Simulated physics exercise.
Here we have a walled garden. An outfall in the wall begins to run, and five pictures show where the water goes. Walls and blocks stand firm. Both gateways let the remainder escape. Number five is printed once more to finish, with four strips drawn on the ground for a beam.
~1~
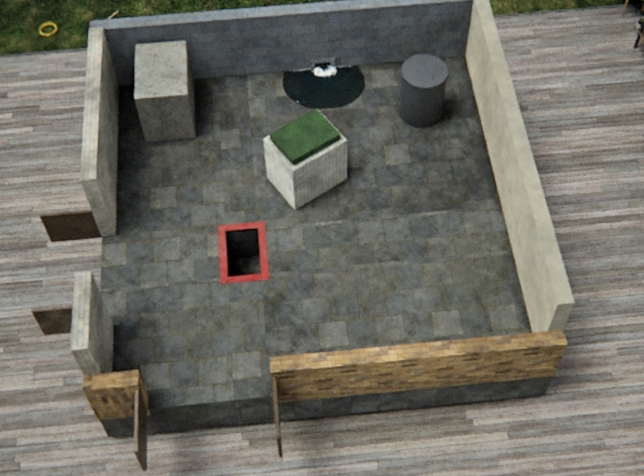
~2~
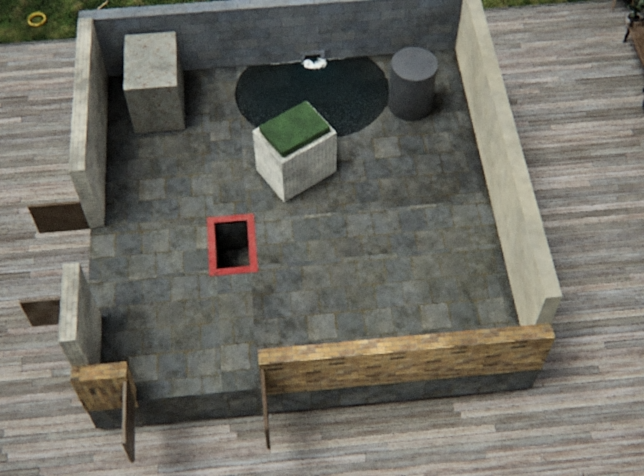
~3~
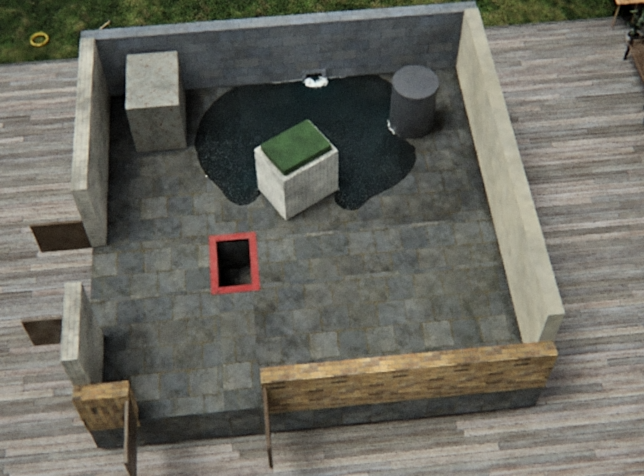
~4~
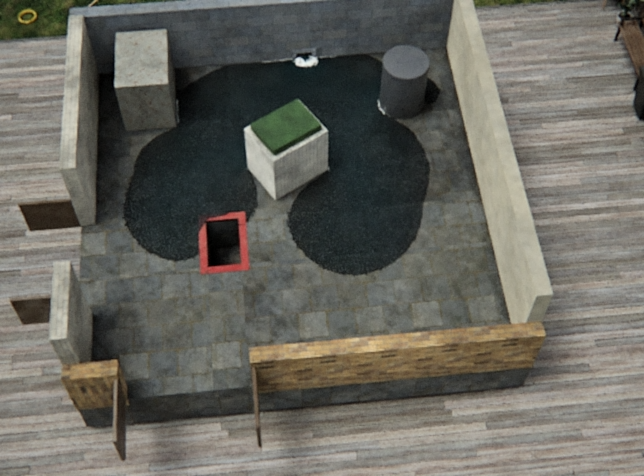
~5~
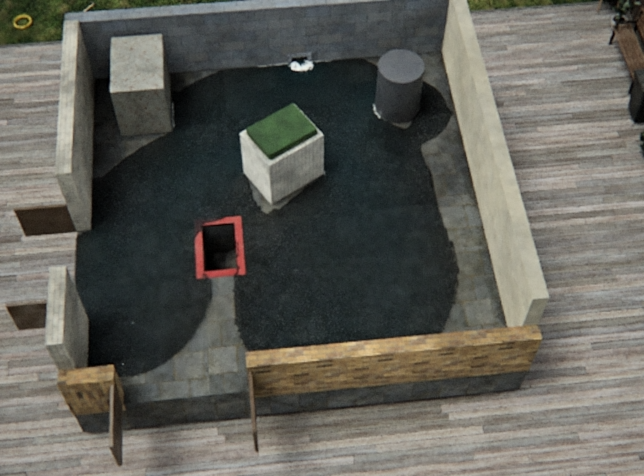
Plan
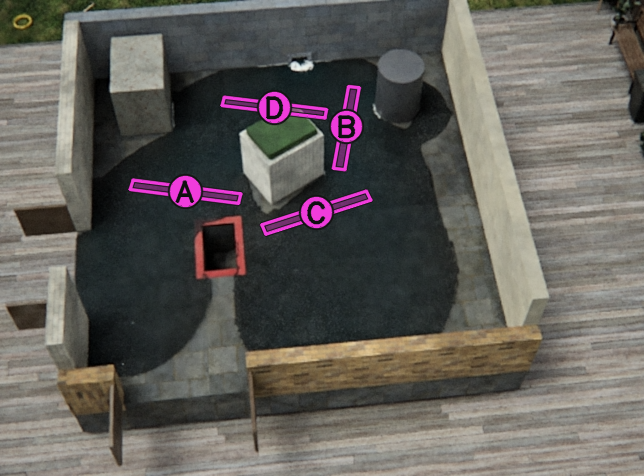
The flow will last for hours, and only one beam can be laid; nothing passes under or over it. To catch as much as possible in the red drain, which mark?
The best place is C.
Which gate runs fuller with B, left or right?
The right one.
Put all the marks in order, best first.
The order is C, D, B, A.
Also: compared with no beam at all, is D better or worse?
It is better.
In magenta, A from (131, 184) to (239, 198); B from (339, 168) to (353, 87); C from (263, 229) to (368, 195); D from (223, 101) to (325, 113).
With A, about 7 % of the stream goes into the red drain, about 93 % out by the gates.
With B, about 13 % of the stream goes into the red drain, about 86 % out by the gates.
With C, about 31 % of the stream goes into the red drain, about 69 % out by the gates.
With D, about 18 % of the stream goes into the red drain, about 82 % out by the gates.
